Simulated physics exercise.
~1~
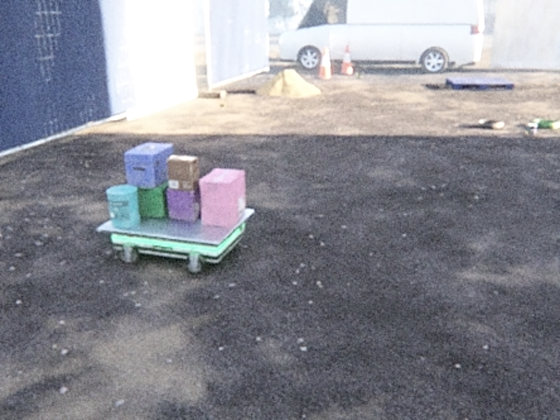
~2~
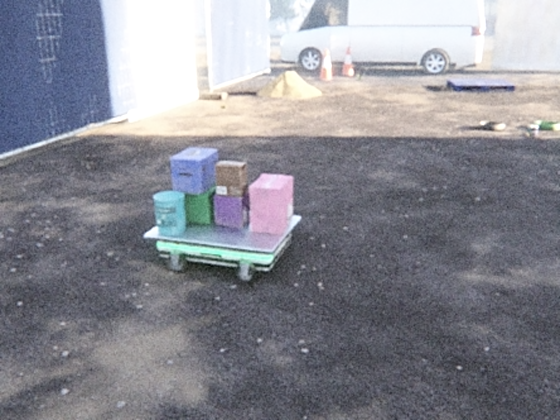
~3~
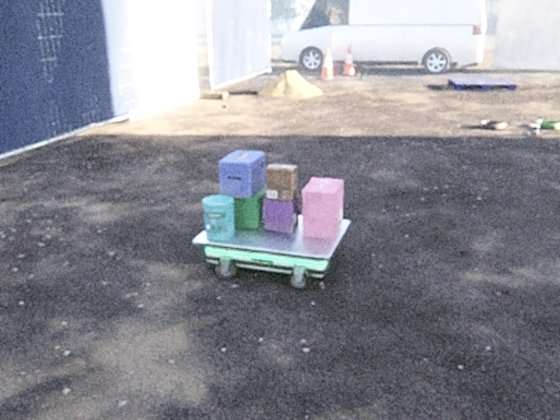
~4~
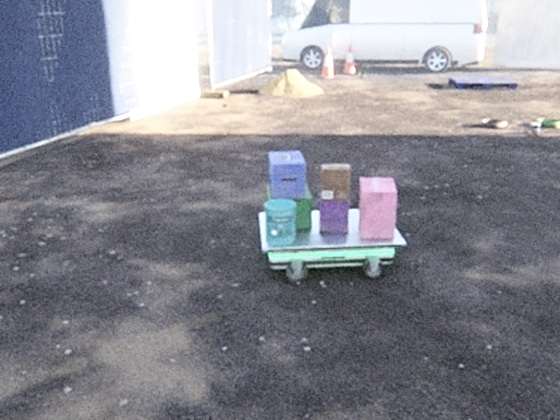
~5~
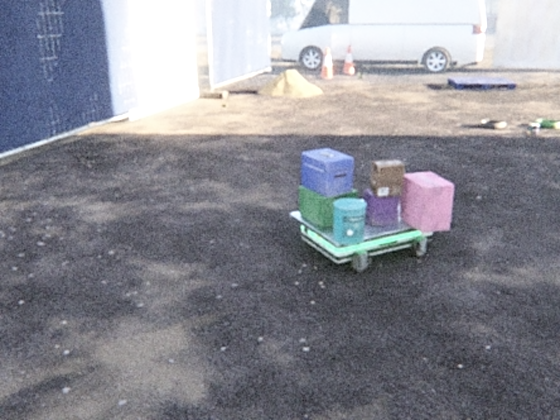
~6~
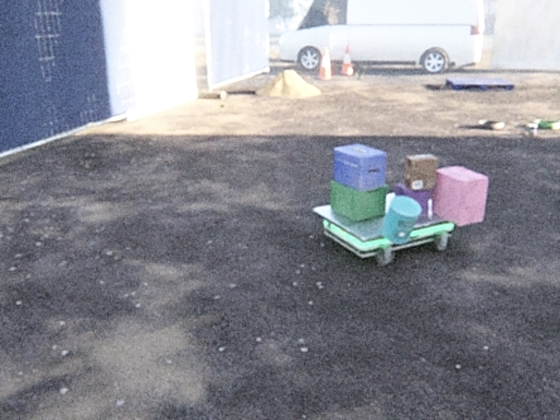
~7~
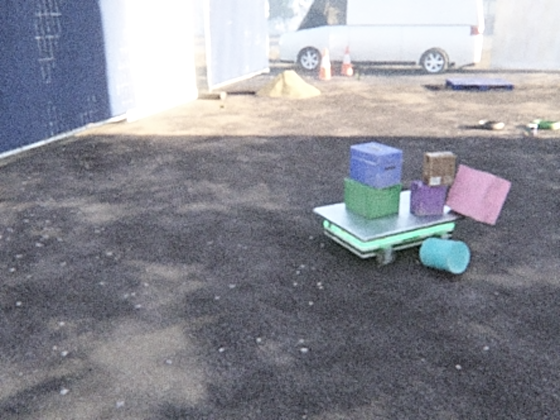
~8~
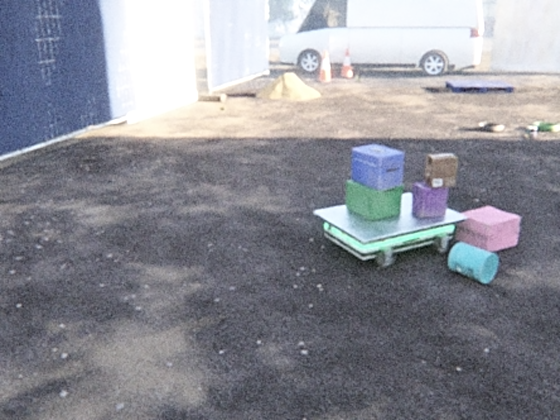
At first, a low wheeled cart with a silver deck and green sides rolls rightward across dark, gritty ground, carrying a blue toolbox on a green tote, a brown box on a purple parcel, a turquoise pail and a pink box. Partway across, the cart swings around as it keeps moving. The pail leans over the edge, then drops onto its side on the ground. As the cart comes to a halt, the pink box tilts off the right end and tumbles down beside the pail. The two stacks remain standing on the deck.
